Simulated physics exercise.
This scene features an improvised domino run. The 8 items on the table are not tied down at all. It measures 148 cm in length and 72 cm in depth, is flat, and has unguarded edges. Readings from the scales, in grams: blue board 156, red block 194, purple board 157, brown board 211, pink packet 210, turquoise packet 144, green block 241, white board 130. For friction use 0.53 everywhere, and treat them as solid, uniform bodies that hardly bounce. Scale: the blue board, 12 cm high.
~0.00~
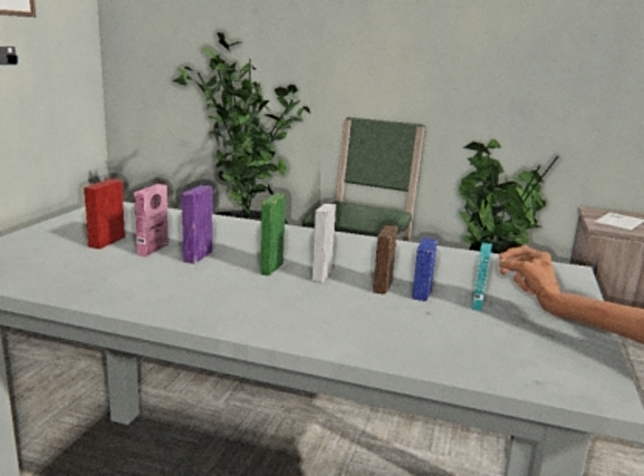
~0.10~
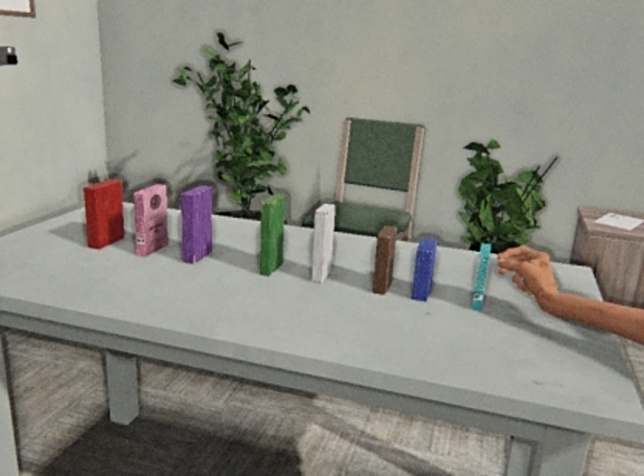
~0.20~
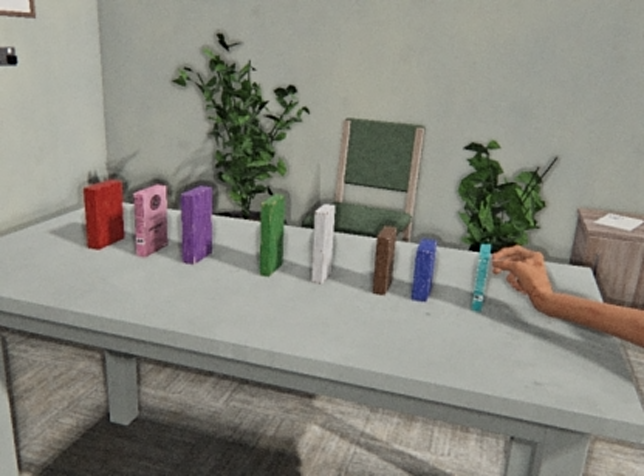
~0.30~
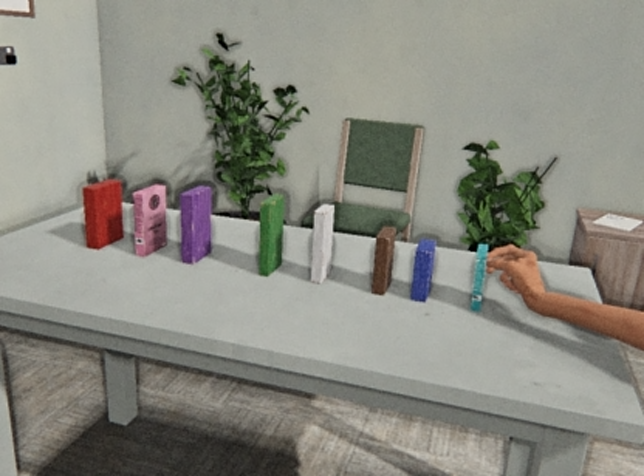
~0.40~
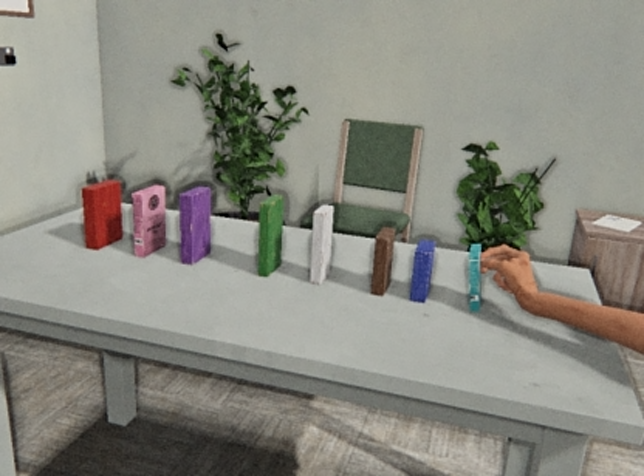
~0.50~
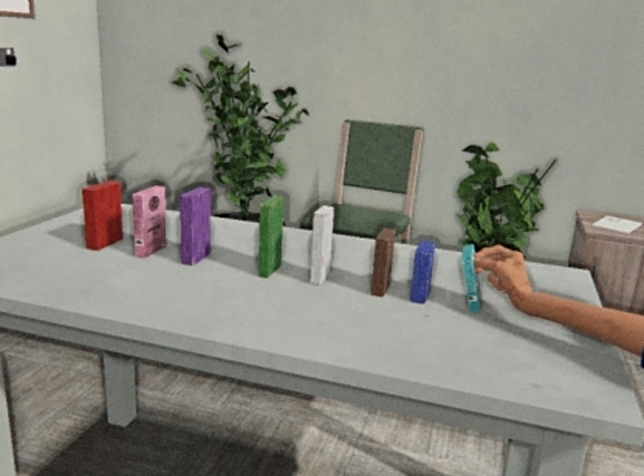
Office table with a row of eight upright coloured blocks, a hand at right nudging the turquoise one into a slight leftward tilt.
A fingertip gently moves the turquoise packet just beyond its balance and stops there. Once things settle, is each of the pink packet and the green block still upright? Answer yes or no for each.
Pink packet: No, green block: No.
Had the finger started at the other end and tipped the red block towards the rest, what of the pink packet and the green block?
That way the pink packet goes over and the green block goes over.
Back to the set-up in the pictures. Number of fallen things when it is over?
The count is 8.
By 1.30 s, turquoise packet 90° over; brown board on its side; blue board tilted 71°; white board tilted 17°.
By 1.90 s, turquoise packet 90° over; green block on its side near (232, 261); pink packet tilted 6° near (147, 221); white board on its side.
When it is over (3.7 s), lying over on the table, blue board, purple board, brown board, pink packet, green block and white board. End places, in pixels of the last picture, pink packet near (120, 235), green block near (232, 261).
